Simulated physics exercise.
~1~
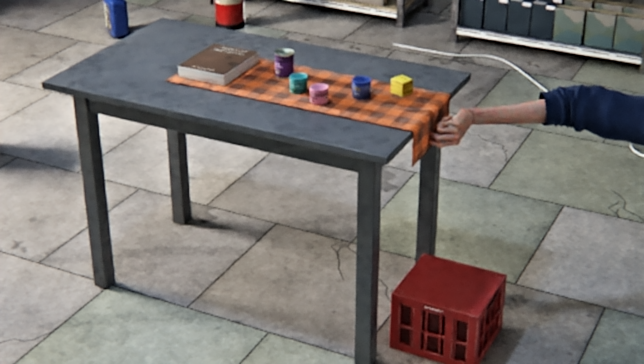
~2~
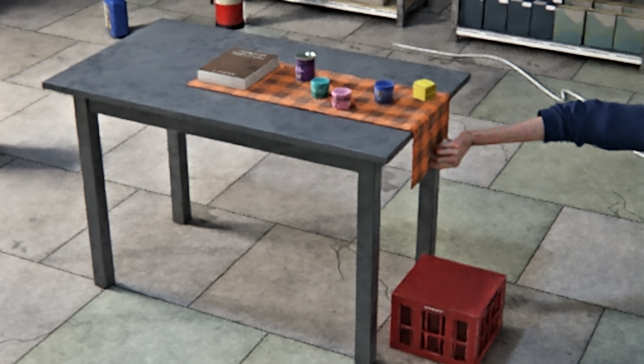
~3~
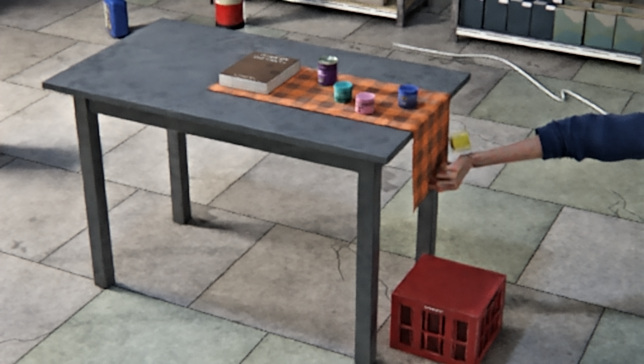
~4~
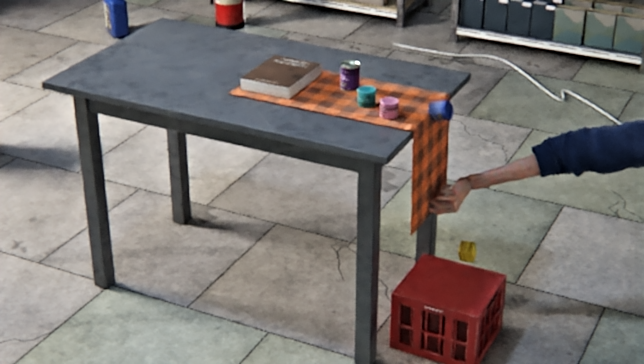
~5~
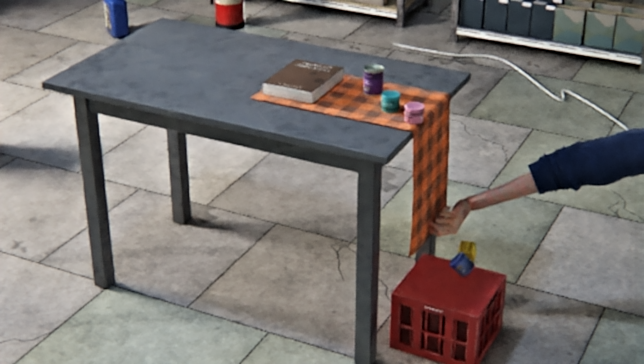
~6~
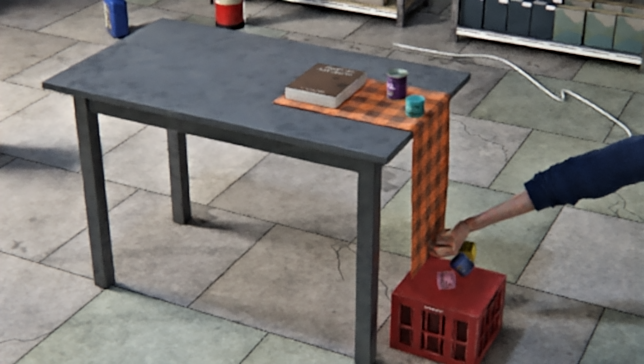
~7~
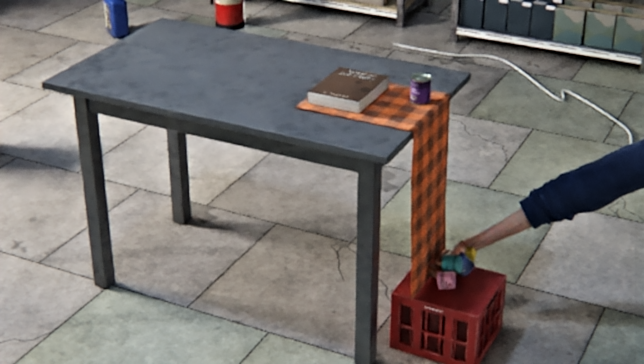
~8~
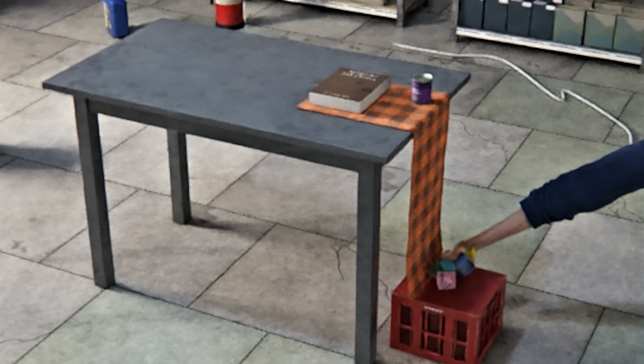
A hand slowly pulls an orange checked cloth down over the right end of a dark table, and the yellow cube, blue pot, pink pot and turquoise pot drop in turn onto the red crate, while the purple can and book stay on the cloth.
